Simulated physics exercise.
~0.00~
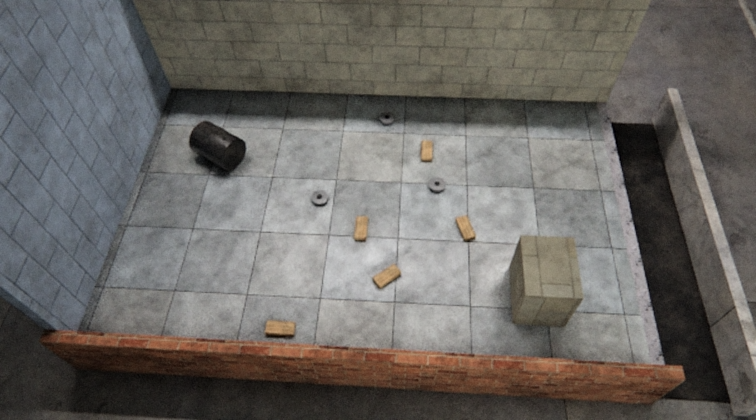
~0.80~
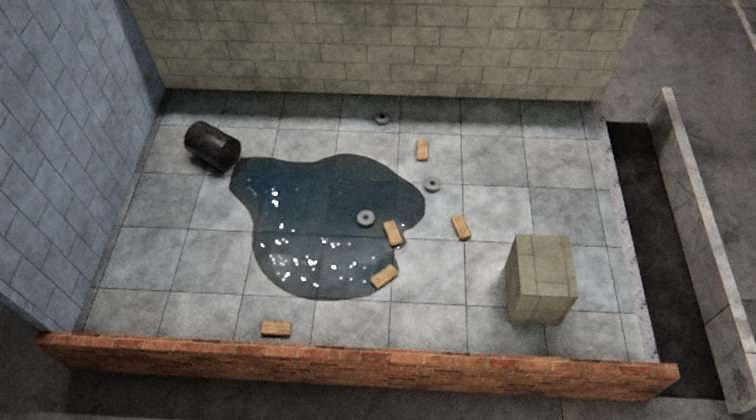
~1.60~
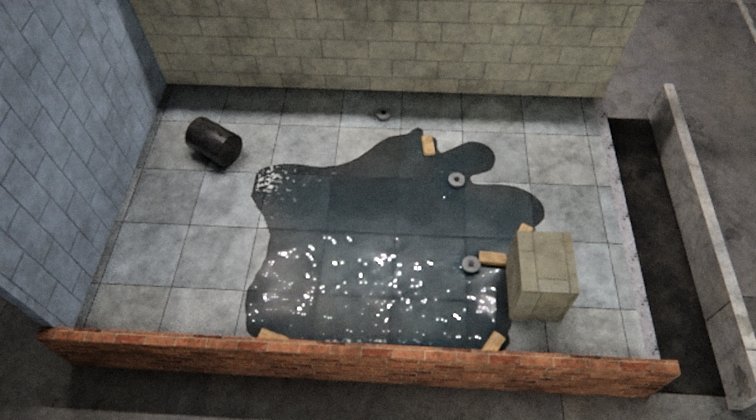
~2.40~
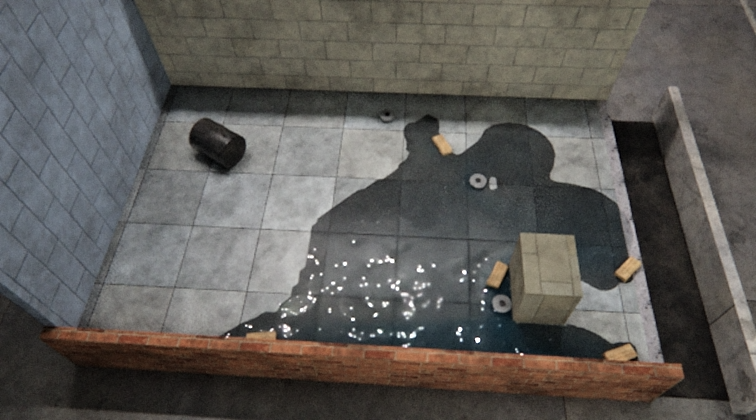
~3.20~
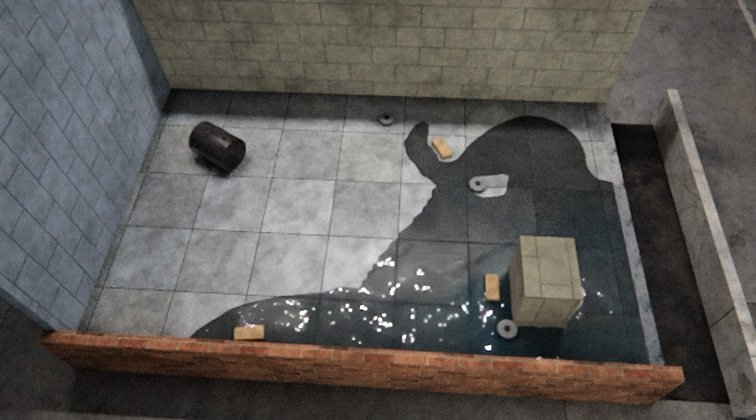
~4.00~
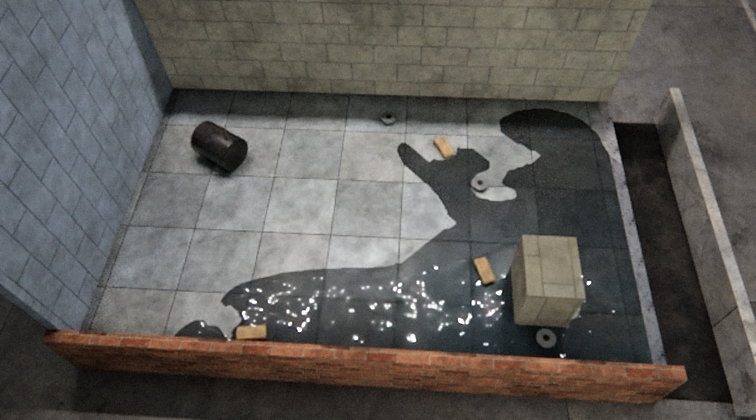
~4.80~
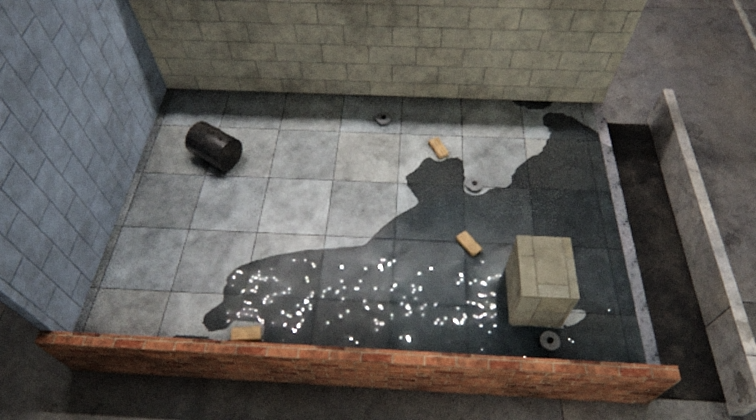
Dark water spreads from beside a black barrel lying at the upper left of a grey tiled floor, seen from above by a slightly swaying camera. Pale block walls, a low red brick wall in front and a beige block at the lower right surround scattered tan blocks and grey rings. The pool pushes several of them rightward and toward the front, and water reaches the open right side. Two tan blocks there disappear from view. The water draws away from the barrel and thins, leaving a ragged puddle along the front and right, with one ring resting beyond the beige block.
